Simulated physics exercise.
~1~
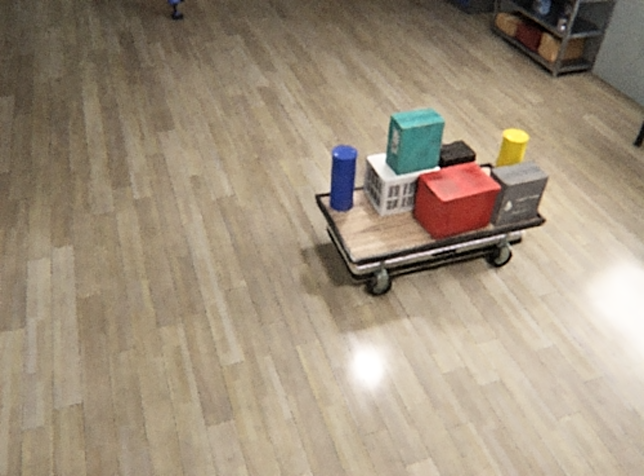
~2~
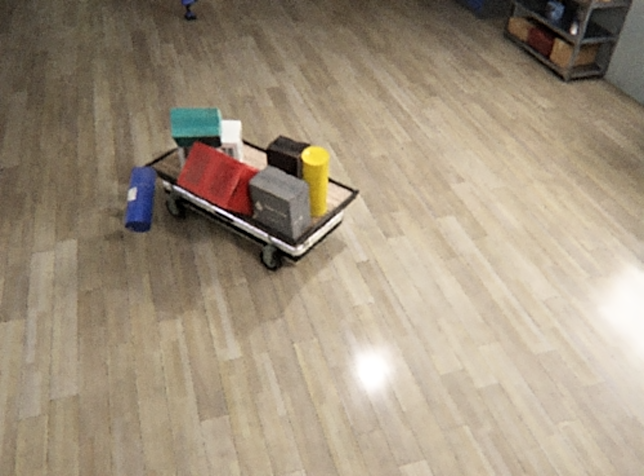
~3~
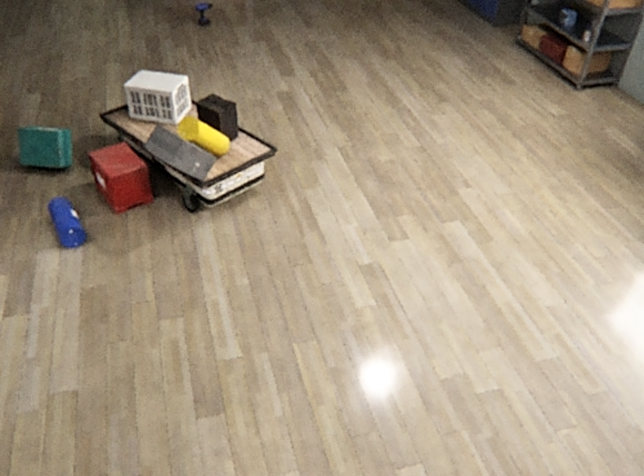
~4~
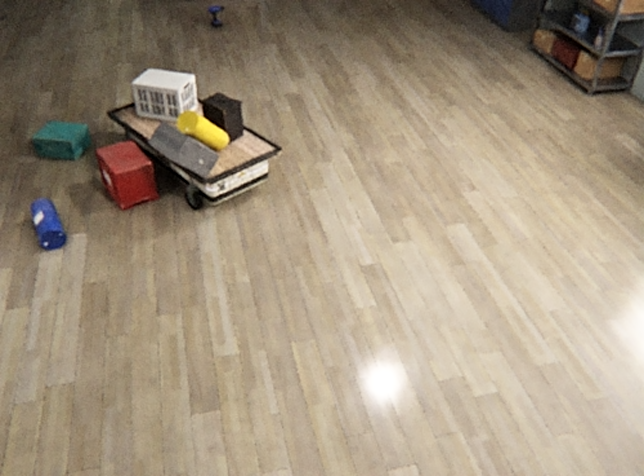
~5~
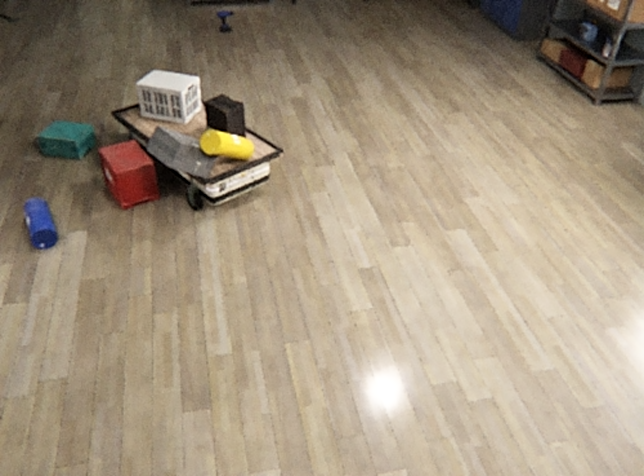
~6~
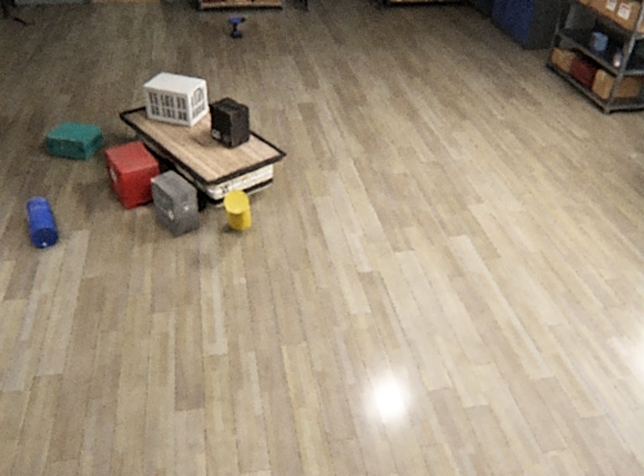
On a wooden floor, a loaded flat cart rolled left and swung around, shedding a blue canister, then a turquoise box and a red tote, before a grey box and a yellow canister also dropped off, leaving the white crate and black box aboard.
